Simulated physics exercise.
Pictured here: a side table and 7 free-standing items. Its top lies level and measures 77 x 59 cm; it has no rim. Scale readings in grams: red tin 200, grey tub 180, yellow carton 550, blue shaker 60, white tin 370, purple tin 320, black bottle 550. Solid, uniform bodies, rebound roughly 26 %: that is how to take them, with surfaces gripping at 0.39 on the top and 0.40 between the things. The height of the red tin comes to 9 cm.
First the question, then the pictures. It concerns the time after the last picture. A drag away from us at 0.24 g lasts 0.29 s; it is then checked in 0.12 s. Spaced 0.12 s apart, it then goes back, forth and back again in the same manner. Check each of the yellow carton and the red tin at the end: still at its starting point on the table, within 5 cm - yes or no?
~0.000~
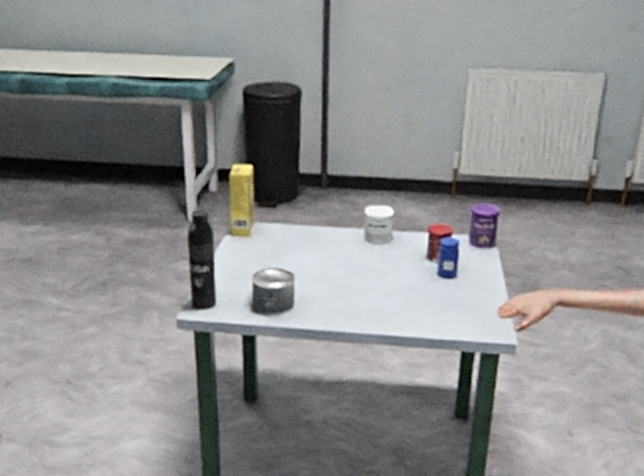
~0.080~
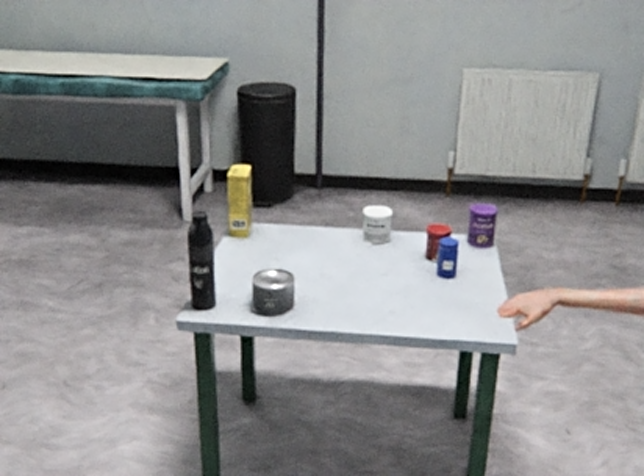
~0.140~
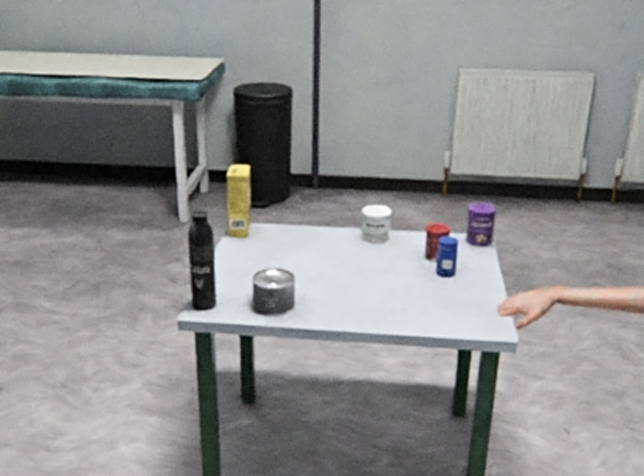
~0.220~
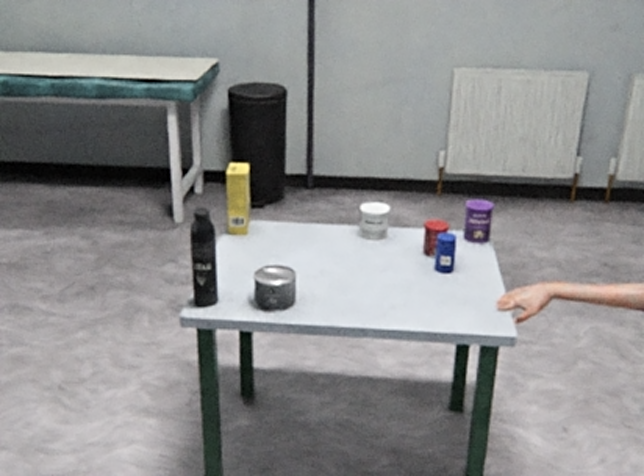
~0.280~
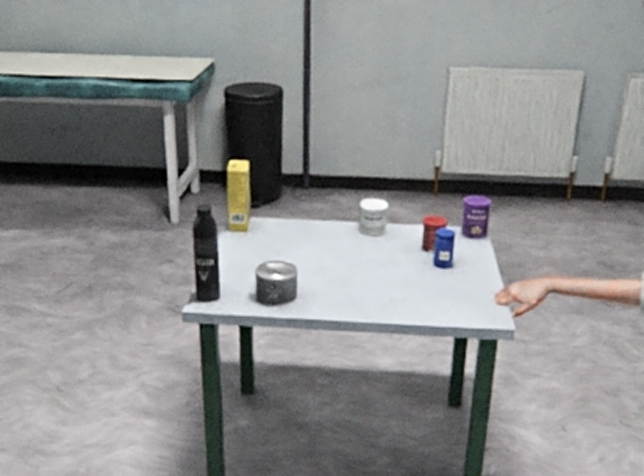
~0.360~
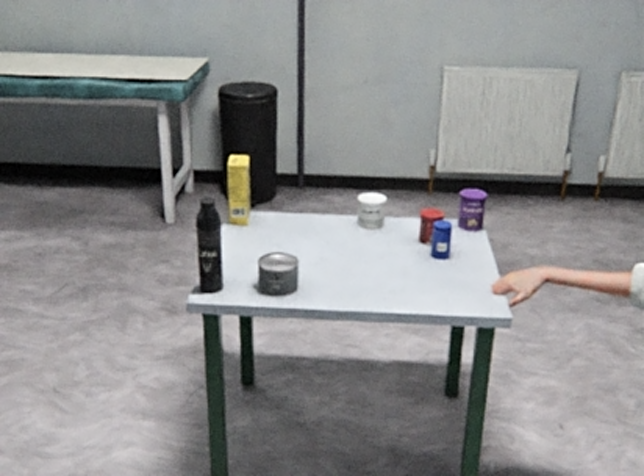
Yellow carton - yes; red tin - yes.
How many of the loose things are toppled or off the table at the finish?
Total: 1.
After 0.76 s, table shifted 10 cm; yellow carton moved 2 cm near (240, 188); red tin moved 2 cm near (431, 225); black bottle on its side.
After 1.56 s, table shifted 14 cm; red tin moved 2 cm near (430, 220); yellow carton moved 2 cm near (242, 184); black bottle on its side.
In the end (4.1 s), toppled on the table, black bottle; the other 6 under 5 cm from the start. At the end, from the last picture's camera, yellow carton near (233, 203), red tin near (434, 243).
